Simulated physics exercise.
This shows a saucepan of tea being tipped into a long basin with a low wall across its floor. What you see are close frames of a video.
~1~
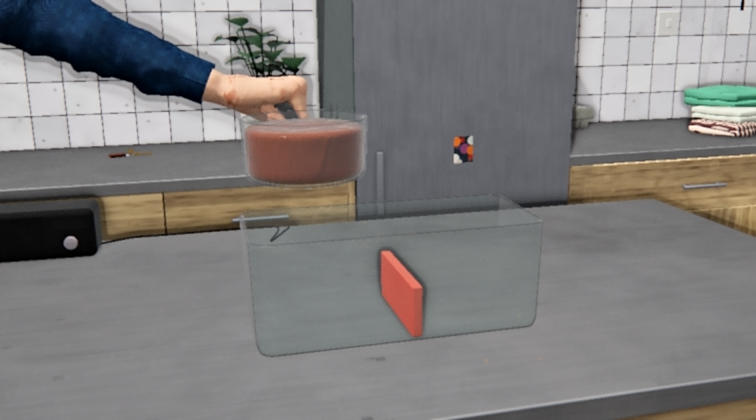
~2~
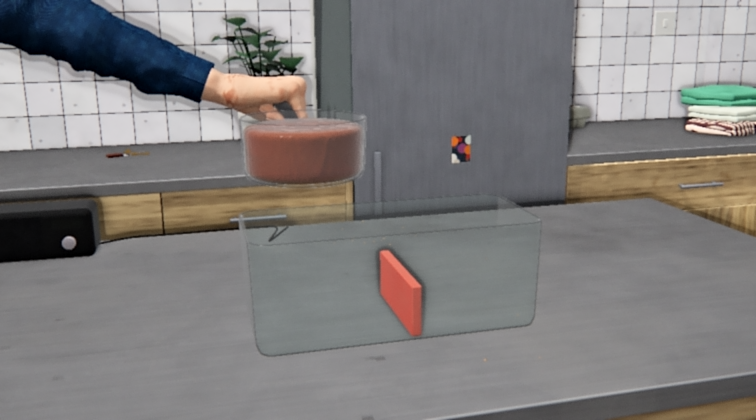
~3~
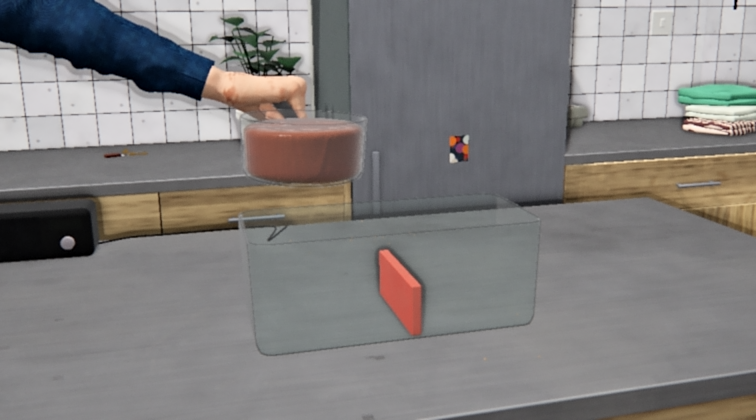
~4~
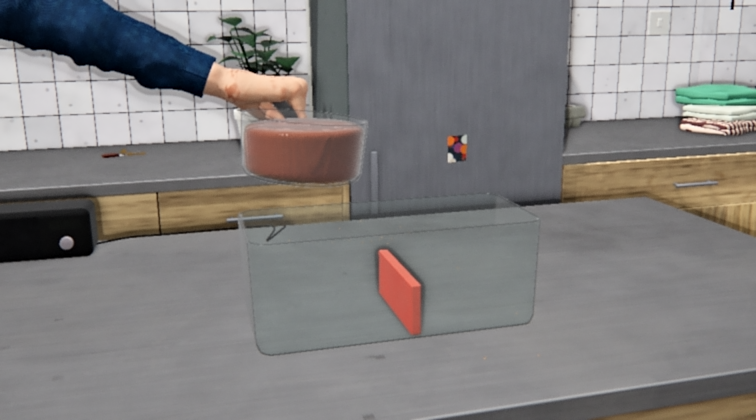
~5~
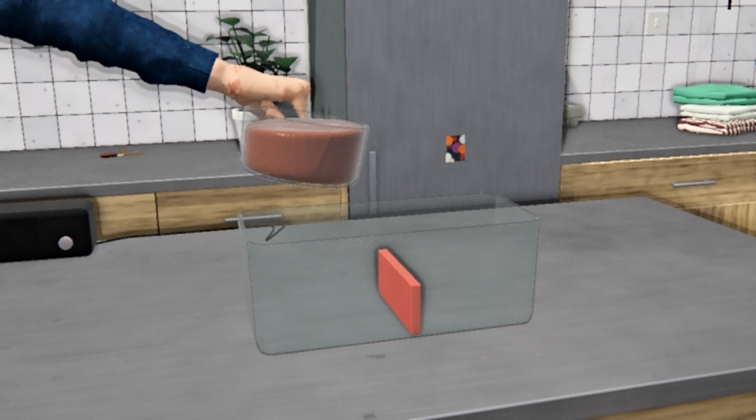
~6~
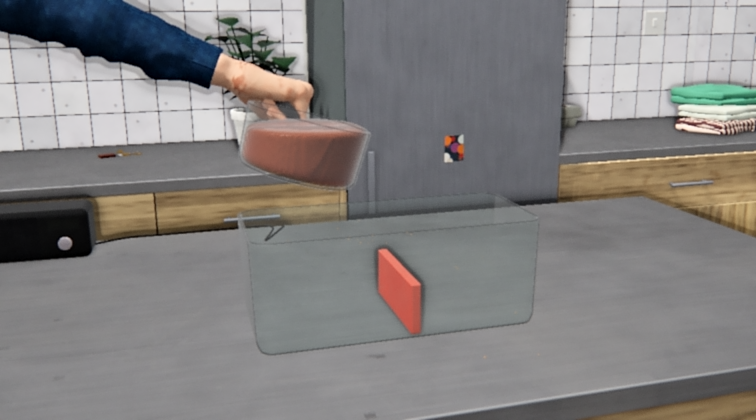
A hand held a clear, round container of brownish-red liquid above a long see-through basin with a low red wall inside, then slowly tilted it slightly to the right while the liquid's surface stayed nearly level.
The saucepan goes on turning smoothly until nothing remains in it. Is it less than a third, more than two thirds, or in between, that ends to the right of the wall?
Middle of three bands.
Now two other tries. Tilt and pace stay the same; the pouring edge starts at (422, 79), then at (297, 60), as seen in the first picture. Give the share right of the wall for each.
Roughly 95 % and 5 %.
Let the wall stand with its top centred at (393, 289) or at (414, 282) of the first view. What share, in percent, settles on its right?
In order, near 70 and 45 in a hundred.
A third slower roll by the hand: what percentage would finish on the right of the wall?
I'd put it at some 65 percent.
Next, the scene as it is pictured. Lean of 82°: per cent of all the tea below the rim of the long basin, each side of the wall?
Left part close to 5 in a hundred, right part close to 30.
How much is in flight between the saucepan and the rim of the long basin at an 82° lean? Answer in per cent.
Some 30 per cent.
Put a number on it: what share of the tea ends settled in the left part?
About 45 per cent.
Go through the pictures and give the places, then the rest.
In the first frame, it leans 0°; its right rim is at (364, 117); the tea meets the walls at (243, 129) and (361, 124); the long basin's rim runs from (245, 230) to (520, 209); the wall's top is at (400, 269).
In the second frame, it leans 1°; its right rim is at (364, 117); the tea meets the walls at (242, 128) and (360, 124).
In the third frame, it leans 3°; its right rim is at (364, 119); the tea meets the walls at (243, 128) and (360, 124).
In the fourth frame, it leans 6°; its right rim is at (365, 122); the tea meets the walls at (244, 127) and (361, 125).
In the fifth frame, it leans 11°; its right rim is at (366, 127); the tea meets the walls at (245, 127) and (362, 125).
In the sixth frame, it leans 16°; its right rim is at (367, 133); the tea meets the walls at (247, 128) and (366, 127).
A moment on, the saucepan is tipped on its side and 33 per cent is still to pour, 7 is left of the wall and 32 right of it.
Next, the saucepan is tipped right over and 2 per cent is still to pour, 39 is left of the wall and 57 right of it.
Then the saucepan is tipped right over and 0 per cent is still to pour, 43 is left of the wall and 57 right of it.
Later the saucepan is tipped right over and 0 per cent is still to pour, 42 is left of the wall and 57 right of it.
Finally, 43 per cent lies left of the wall, 57 right of it and 0 outside.
